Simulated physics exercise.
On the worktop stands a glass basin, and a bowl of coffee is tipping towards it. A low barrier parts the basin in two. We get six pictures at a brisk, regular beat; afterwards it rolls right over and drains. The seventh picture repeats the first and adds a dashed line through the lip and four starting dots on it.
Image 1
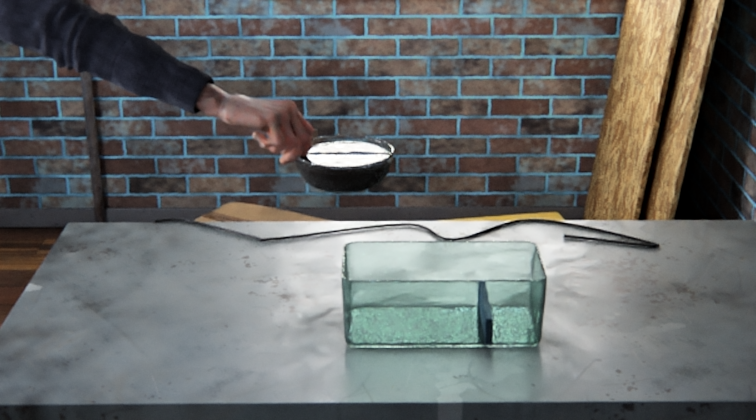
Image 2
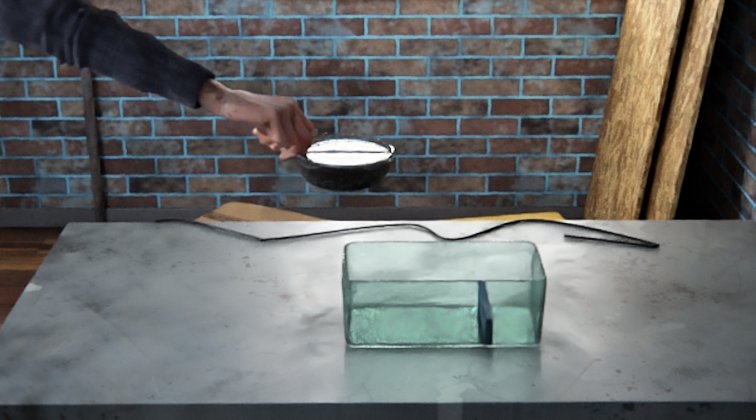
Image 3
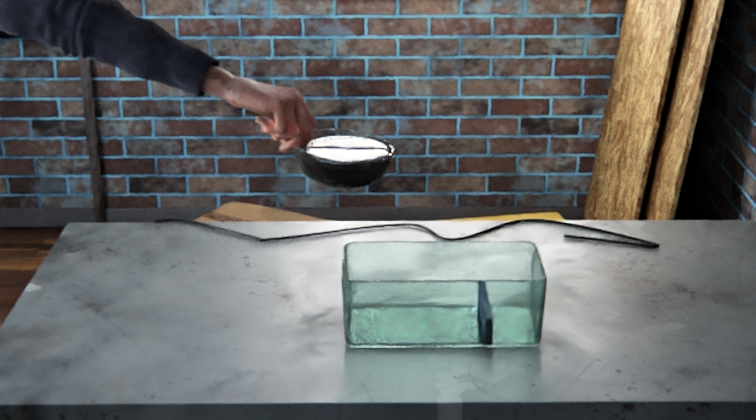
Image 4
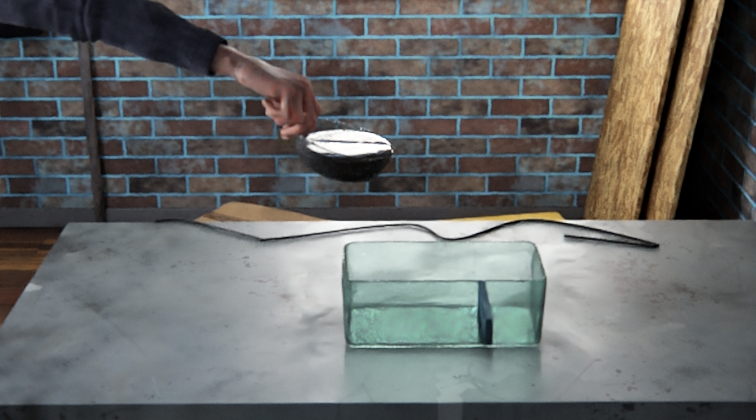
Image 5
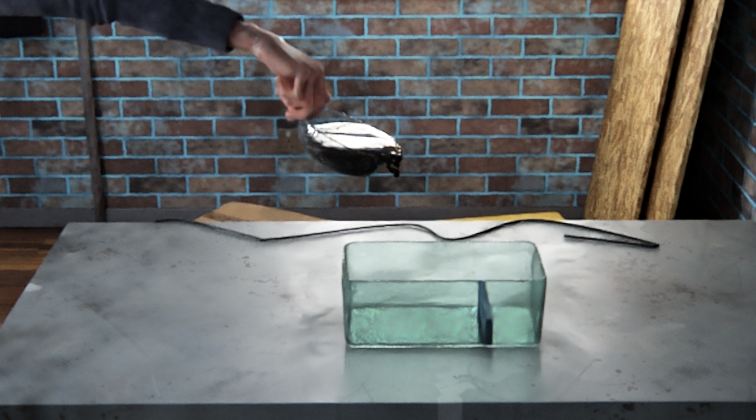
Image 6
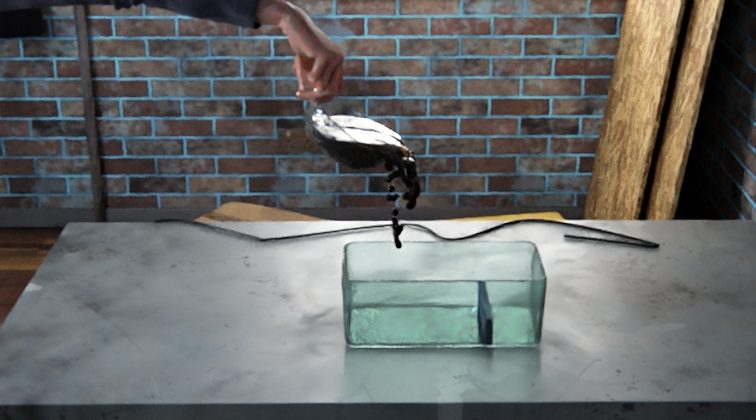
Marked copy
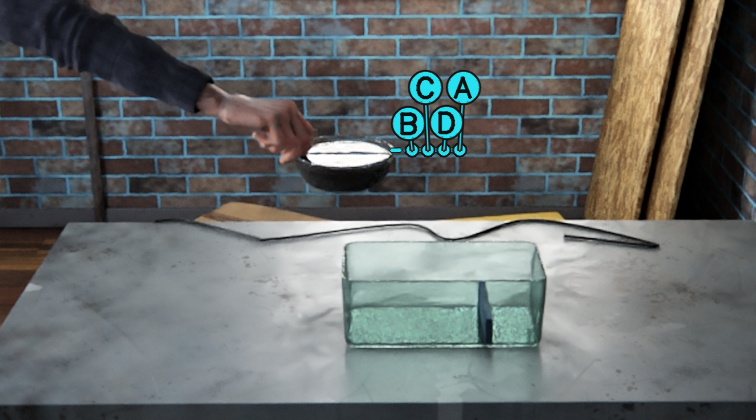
A hand tilting a dark bowl to the right above a divided glass basin, dark coffee spilling over the lip in drops.
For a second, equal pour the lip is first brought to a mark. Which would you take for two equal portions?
Go for B.
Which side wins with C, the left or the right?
The right side.
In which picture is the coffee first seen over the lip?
Picture 4.
In cyan, A at (459, 149); B at (412, 150); C at (427, 150); D at (443, 150).
For place A, about 32 % ends left of the wall and 63 % right of it; 5 % is lost outside.
For place B, about 45 % ends left of the wall and 52 % right of it; 3 % is lost outside.
For place C, about 28 % ends left of the wall and 71 % right of it.
For place D, about 31 % ends left of the wall and 66 % right of it.
